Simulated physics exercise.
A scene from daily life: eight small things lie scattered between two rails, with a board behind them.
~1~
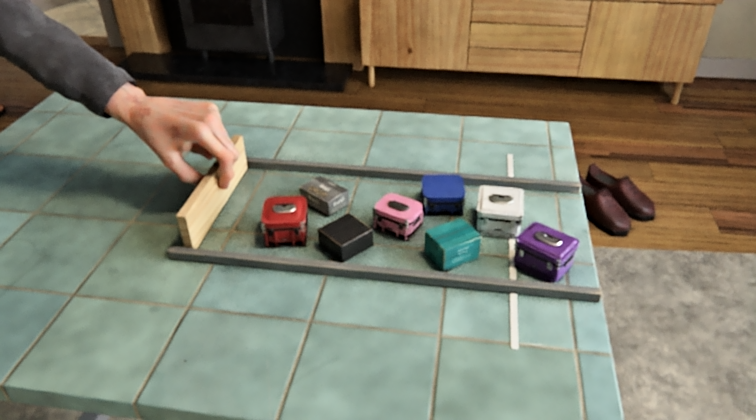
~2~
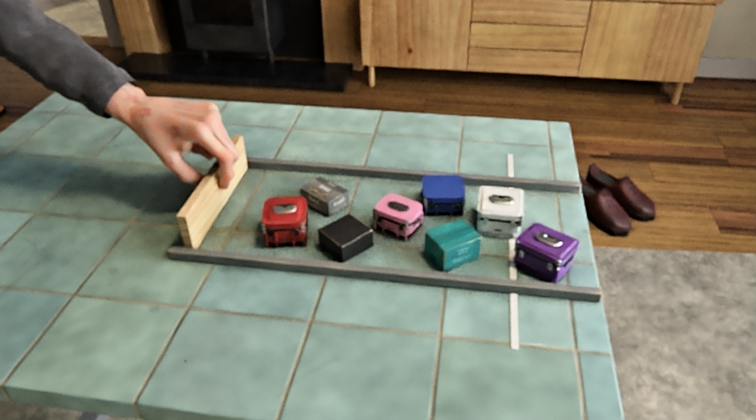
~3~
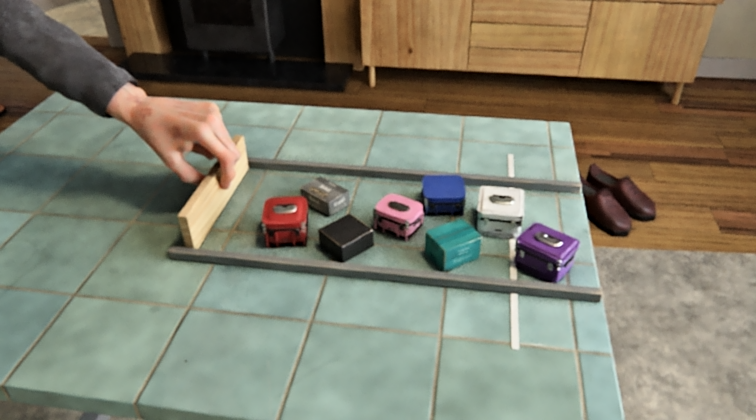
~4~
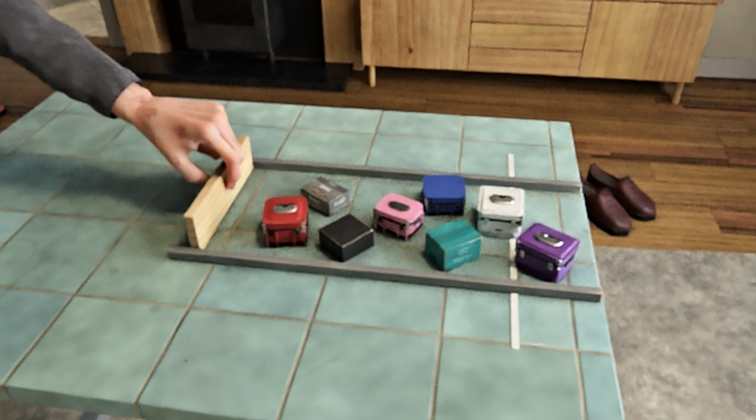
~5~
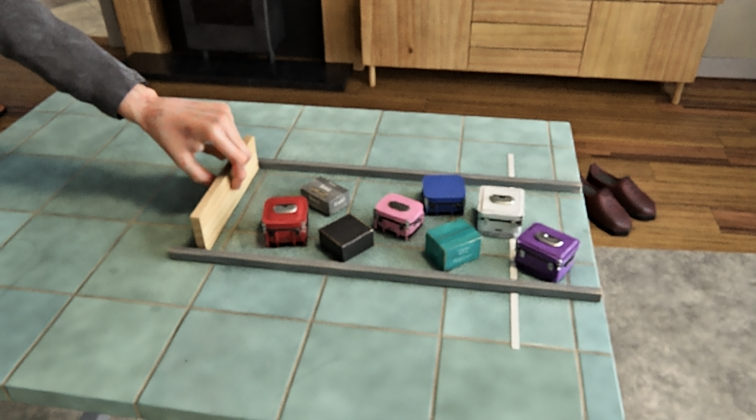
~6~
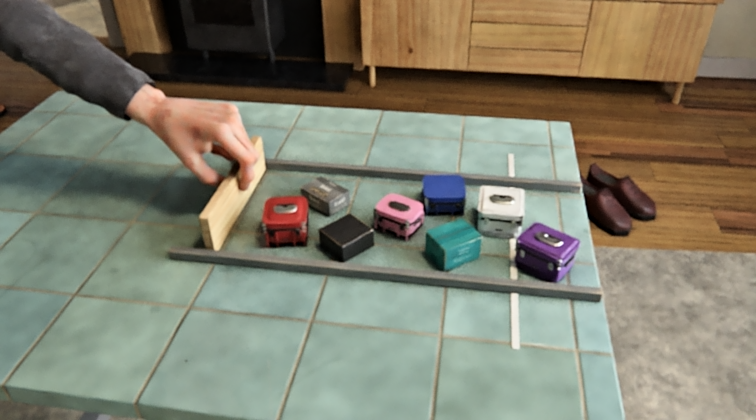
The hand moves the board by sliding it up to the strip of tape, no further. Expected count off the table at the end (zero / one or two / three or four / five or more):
The number going over the end will be three or four.
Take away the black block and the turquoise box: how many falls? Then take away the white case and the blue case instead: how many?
0 in the first case and 2 in the second.
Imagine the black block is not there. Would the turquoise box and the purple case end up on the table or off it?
Looking at the two, the turquoise box stays up top and the purple case ends up below.
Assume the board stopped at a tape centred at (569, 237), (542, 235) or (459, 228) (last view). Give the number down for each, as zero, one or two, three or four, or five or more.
In order of the three spots, it's five or more, then five or over, then 1 or 2.
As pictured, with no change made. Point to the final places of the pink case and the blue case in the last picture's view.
The first sits around (543, 221), while the other sits around (577, 196).
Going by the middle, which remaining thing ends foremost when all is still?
Result - the blue case.
A little later, none off yet; purple case at rest near (546, 252); white case at rest near (500, 212); turquoise box at rest near (453, 245).
Next, none off yet; purple case at rest near (546, 252); white case moving near (504, 212); turquoise box shifted about its own width near (500, 244).
Later still, none off yet; purple case tilted well over near (628, 286); white case shifted about its own width near (573, 217); turquoise box shifted well along near (577, 252).
When it is over, the number that fall off is three or four; down, turquoise box, white case and purple case.
